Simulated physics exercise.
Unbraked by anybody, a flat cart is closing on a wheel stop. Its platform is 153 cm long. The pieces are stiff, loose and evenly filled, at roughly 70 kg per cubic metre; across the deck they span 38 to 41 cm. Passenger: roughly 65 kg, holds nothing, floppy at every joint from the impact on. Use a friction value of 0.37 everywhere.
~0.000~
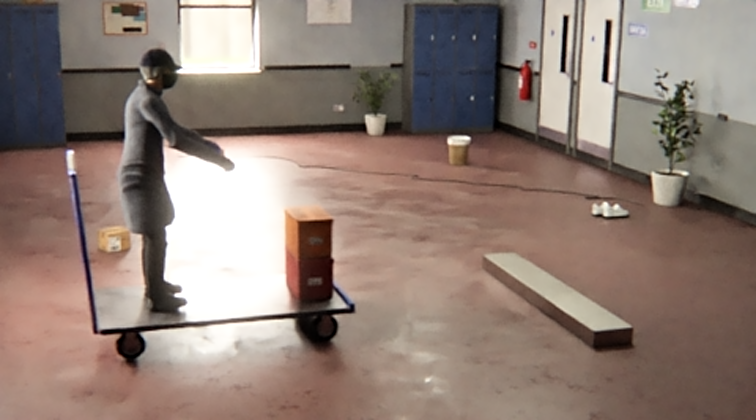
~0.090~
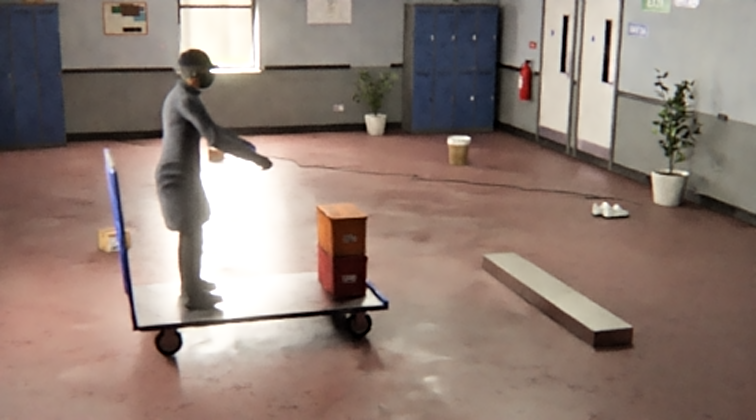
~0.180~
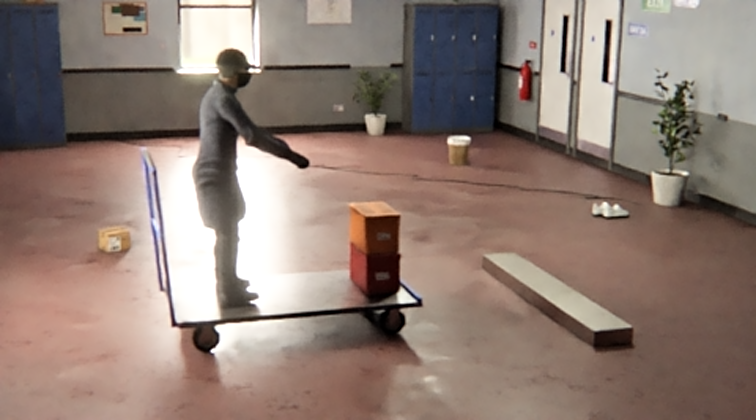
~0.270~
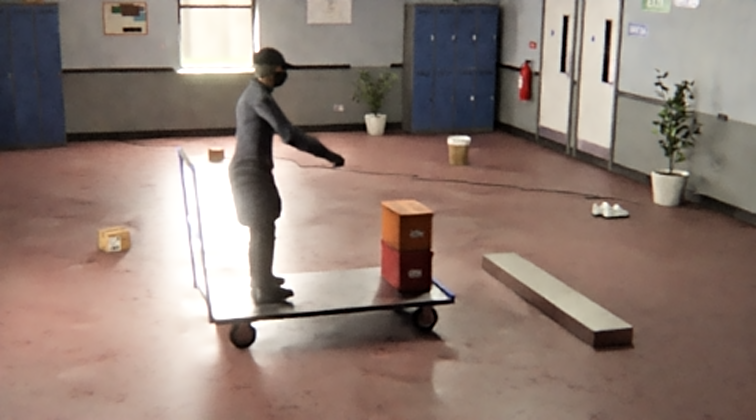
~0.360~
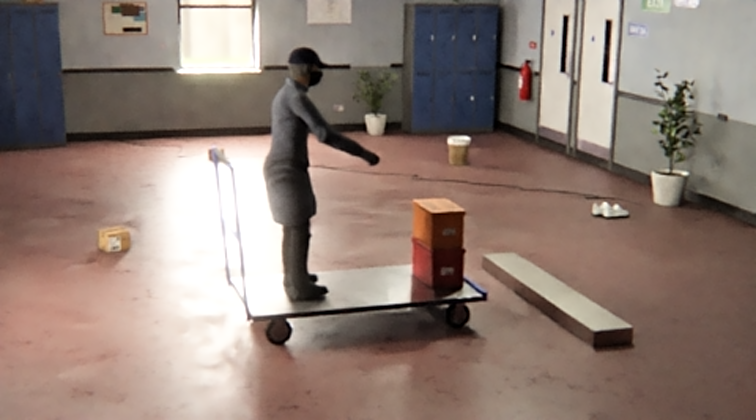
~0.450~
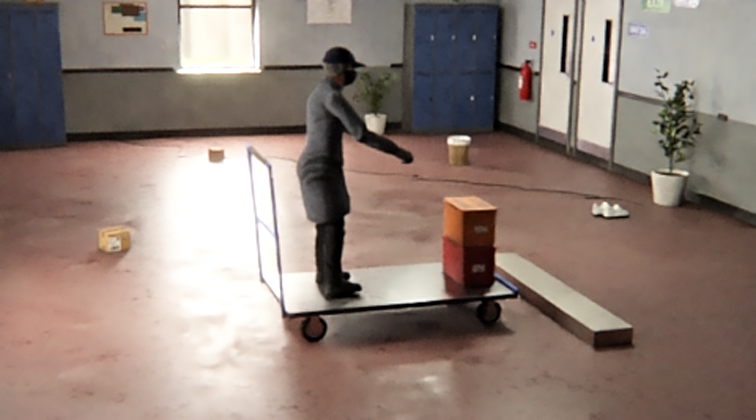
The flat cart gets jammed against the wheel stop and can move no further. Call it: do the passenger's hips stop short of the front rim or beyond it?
The passenger's hips stop beyond the front rim.
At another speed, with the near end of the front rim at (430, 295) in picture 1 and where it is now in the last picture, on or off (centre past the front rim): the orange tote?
With that change, orange ends up shed.
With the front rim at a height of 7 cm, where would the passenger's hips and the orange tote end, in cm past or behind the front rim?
Both go over - hips 100 cm past, orange 130 cm past.
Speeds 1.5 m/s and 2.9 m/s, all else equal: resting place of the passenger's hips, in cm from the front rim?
First try: About 80 cm behind; second try: About 130 cm past.
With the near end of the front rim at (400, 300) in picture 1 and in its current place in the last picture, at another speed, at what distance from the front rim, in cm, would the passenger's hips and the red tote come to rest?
Hips 30 behind, red 20 behind.
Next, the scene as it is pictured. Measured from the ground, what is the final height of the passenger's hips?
Hip height: Approx. 10 cm.
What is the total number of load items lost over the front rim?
The count is 2.
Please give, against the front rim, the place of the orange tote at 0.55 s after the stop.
Roughly 85 cm past it.
After 0.60 s the deck stops.
After 0.85 s the passenger's hips are 64 cm behind the rim, near (464, 196) in the last picture's view.
After 1.15 s the passenger's hips are 2 cm behind the rim, near (544, 237) in the last picture's view.
After 1.60 s the passenger's hips are 66 cm past the rim, near (627, 254) in the last picture's view.
Final state at 3.6 s, past the rim, red tote, orange tote and the passenger's hips; nothing is left behind it.
